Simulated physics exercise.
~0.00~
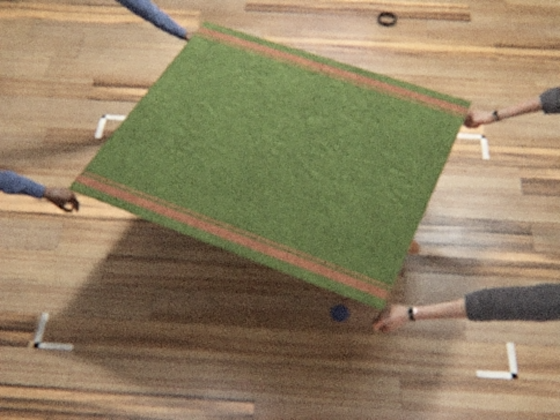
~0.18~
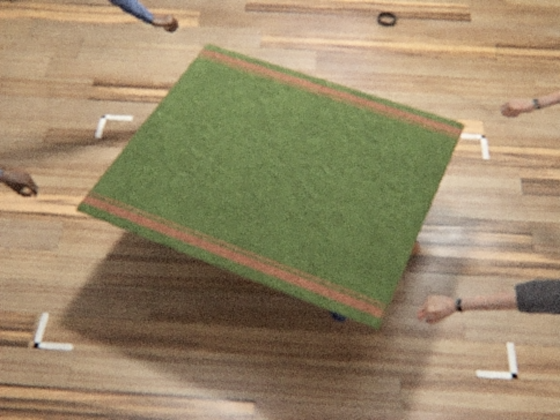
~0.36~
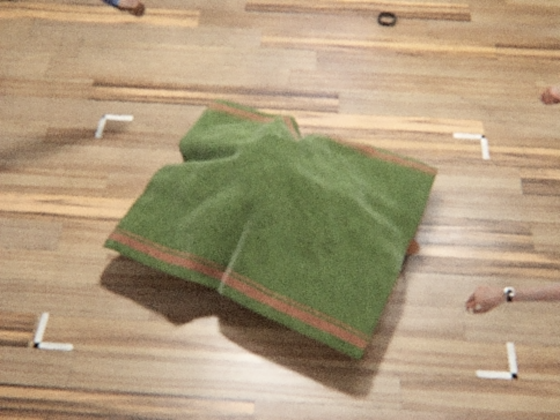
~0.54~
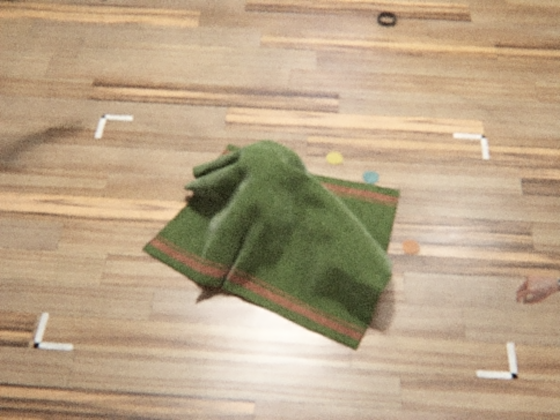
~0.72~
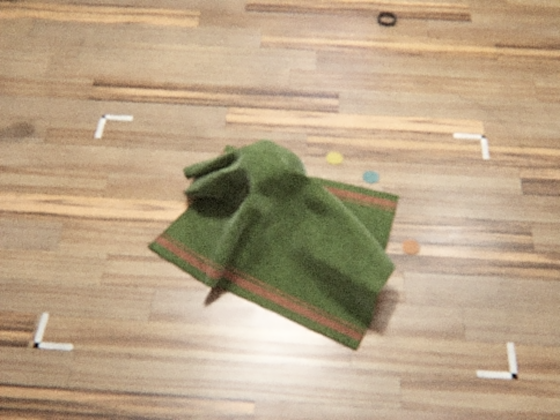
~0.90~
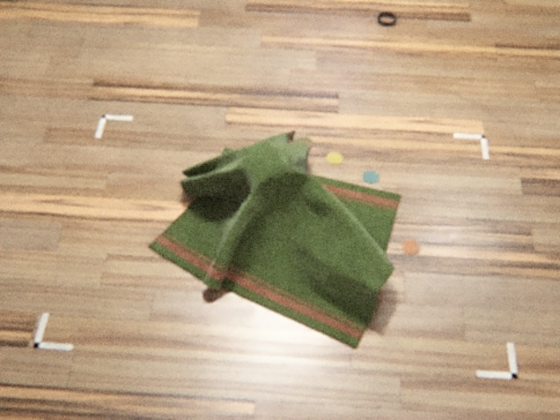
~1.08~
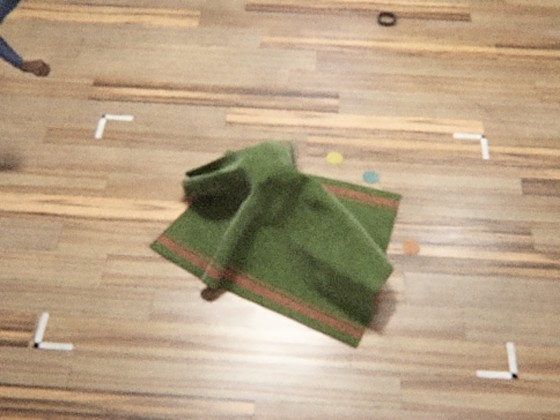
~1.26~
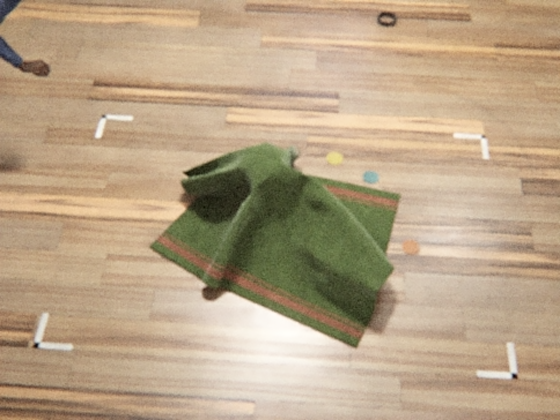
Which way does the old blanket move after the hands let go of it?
The old blanket moves down, dropping over the things on the floor.
